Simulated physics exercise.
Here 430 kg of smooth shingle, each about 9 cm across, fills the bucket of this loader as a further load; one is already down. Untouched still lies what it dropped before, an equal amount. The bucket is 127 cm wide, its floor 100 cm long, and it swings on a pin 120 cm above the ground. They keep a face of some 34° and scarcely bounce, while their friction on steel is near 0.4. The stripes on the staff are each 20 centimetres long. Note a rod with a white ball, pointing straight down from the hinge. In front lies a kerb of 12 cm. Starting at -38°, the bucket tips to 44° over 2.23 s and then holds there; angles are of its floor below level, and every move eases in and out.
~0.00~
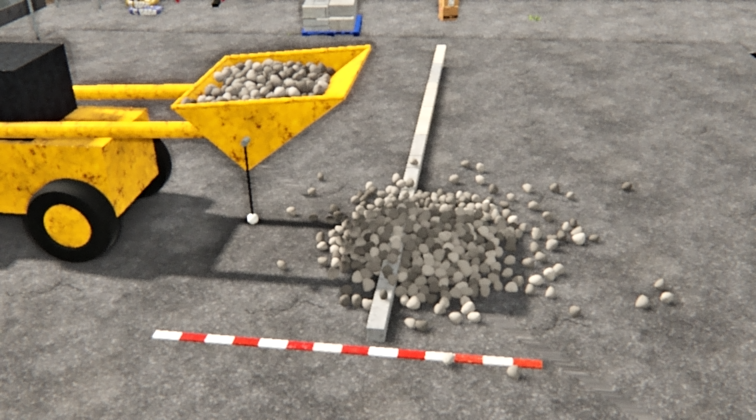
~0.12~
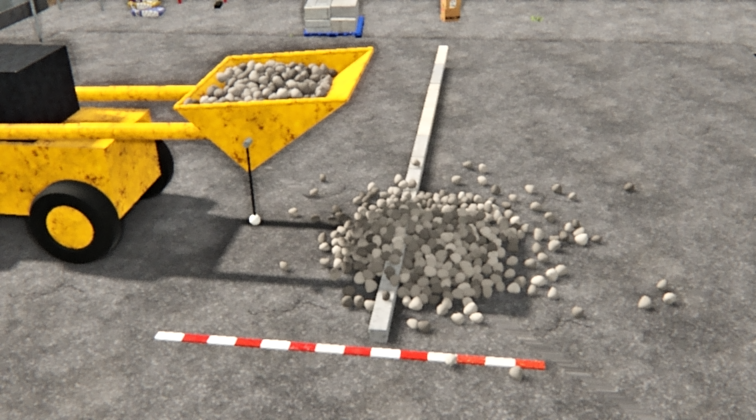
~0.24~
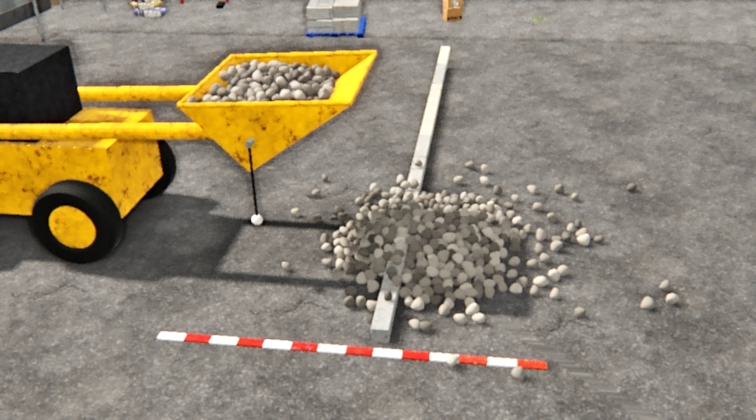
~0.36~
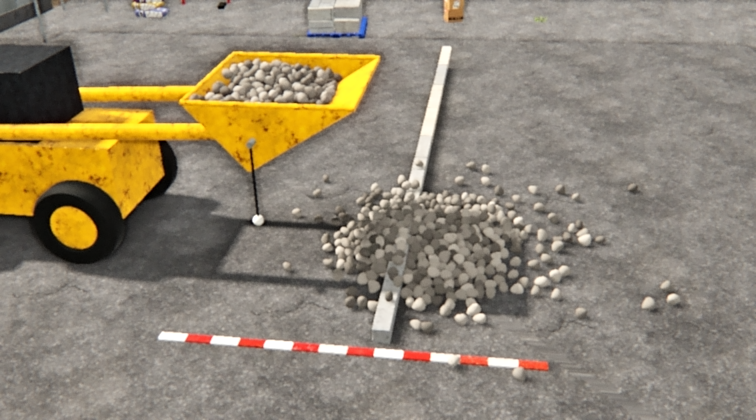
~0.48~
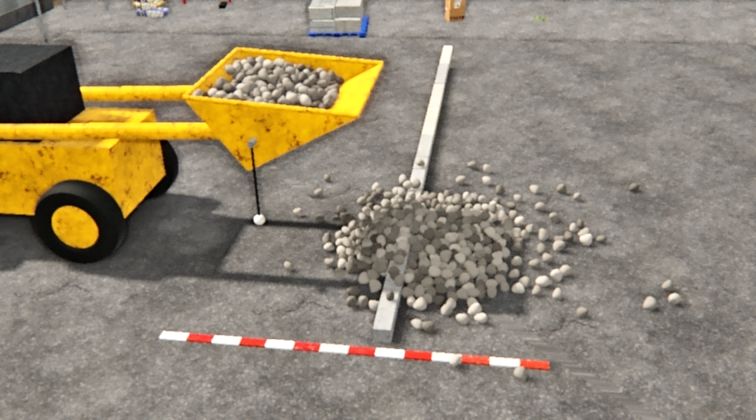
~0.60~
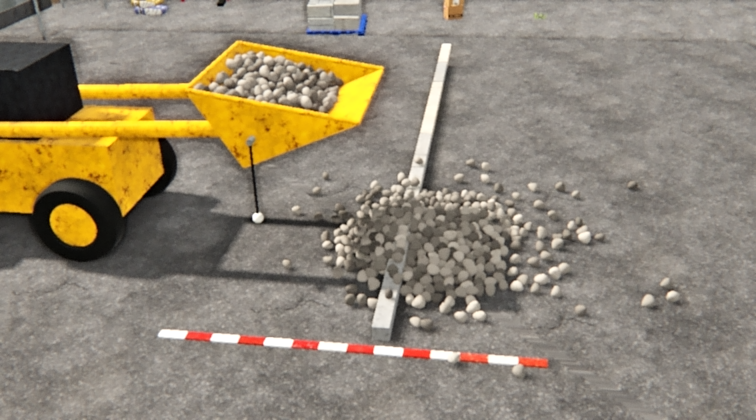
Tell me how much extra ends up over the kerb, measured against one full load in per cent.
The extra comes to about 18 percent of a load.
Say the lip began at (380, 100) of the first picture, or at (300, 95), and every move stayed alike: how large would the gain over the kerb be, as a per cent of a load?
The first would add some 55 per cent and the second some 0 per cent.
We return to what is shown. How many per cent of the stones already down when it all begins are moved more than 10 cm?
Roughly 10 % of them.
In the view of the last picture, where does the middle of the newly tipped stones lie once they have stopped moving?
They settle centred around (372, 227).
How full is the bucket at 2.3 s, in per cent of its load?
Roughly 5 per cent of its load.
After 1.7 s the floor is at 31°; in per cent of one load, 91 in the bucket, 41 on this side of the kerb, 68 over the kerb; the foremost stones are at (619, 242).
After 2.3 s the floor is at 44°; in per cent of one load, 6 in the bucket, 116 on this side of the kerb, 77 over the kerb; the foremost stones are at (619, 242).
After 2.7 s the floor is at 44°; in per cent of one load, 0 in the bucket, 116 on this side of the kerb, 84 over the kerb; the foremost stones are at (619, 242).
After 5.5 s the floor is at 44°; in per cent of one load, 0 in the bucket, 114 on this side of the kerb, 86 over the kerb; the foremost stones are at (619, 242). Net gain over the kerb, 18.
